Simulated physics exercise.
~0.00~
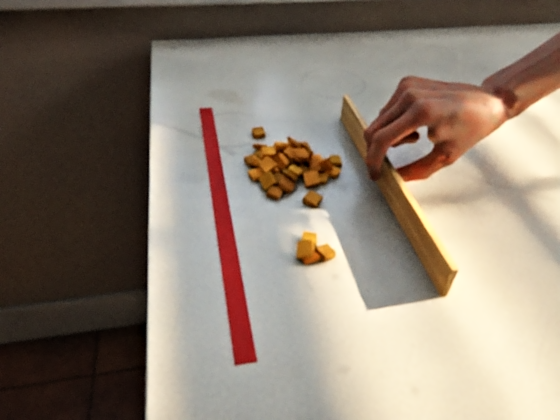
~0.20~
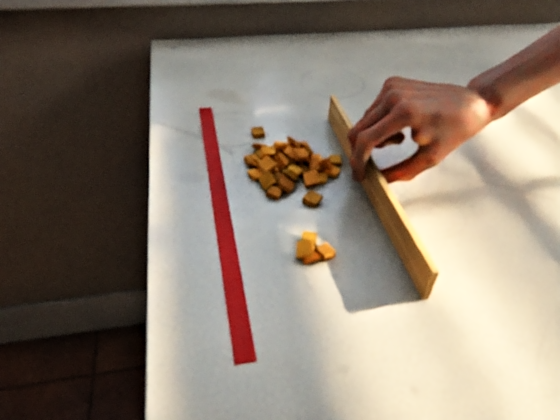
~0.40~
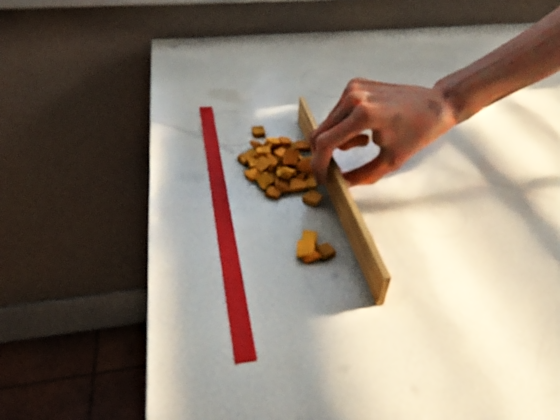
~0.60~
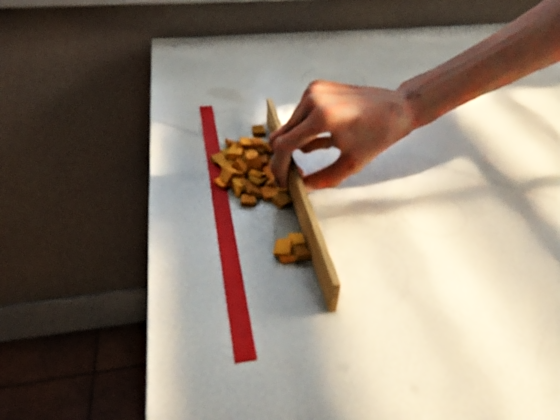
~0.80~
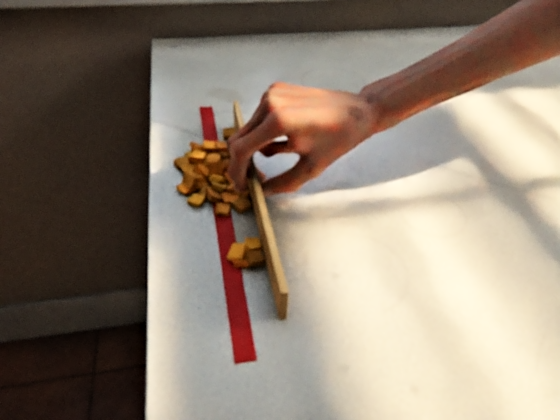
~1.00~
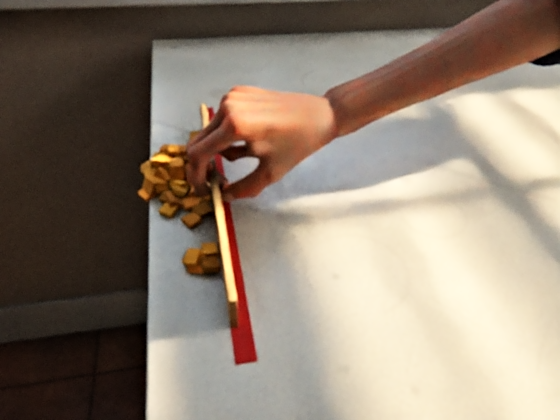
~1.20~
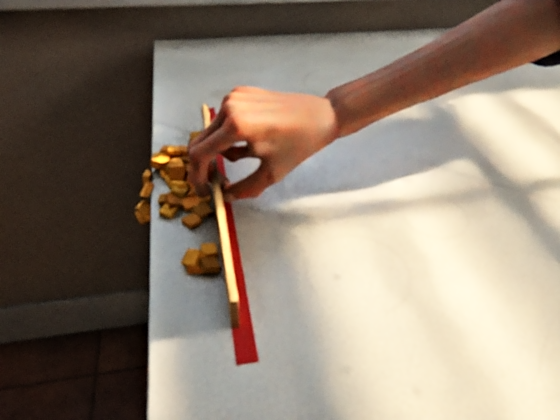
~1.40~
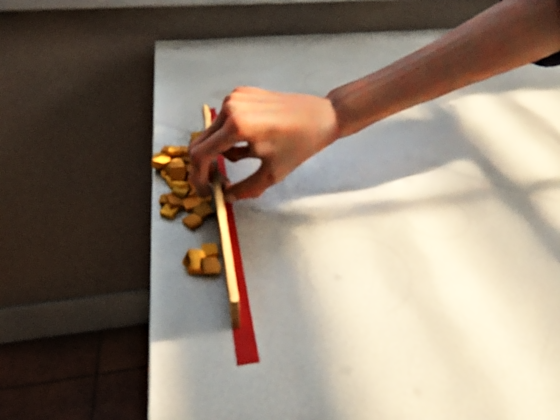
In this clip, a hand slides an upright wooden strip leftward across a pale table, pushing two groups of small orange-brown pieces past a red line. The strip stops at the line, with the nearer group still on the table and a few farther pieces gone over the edge.
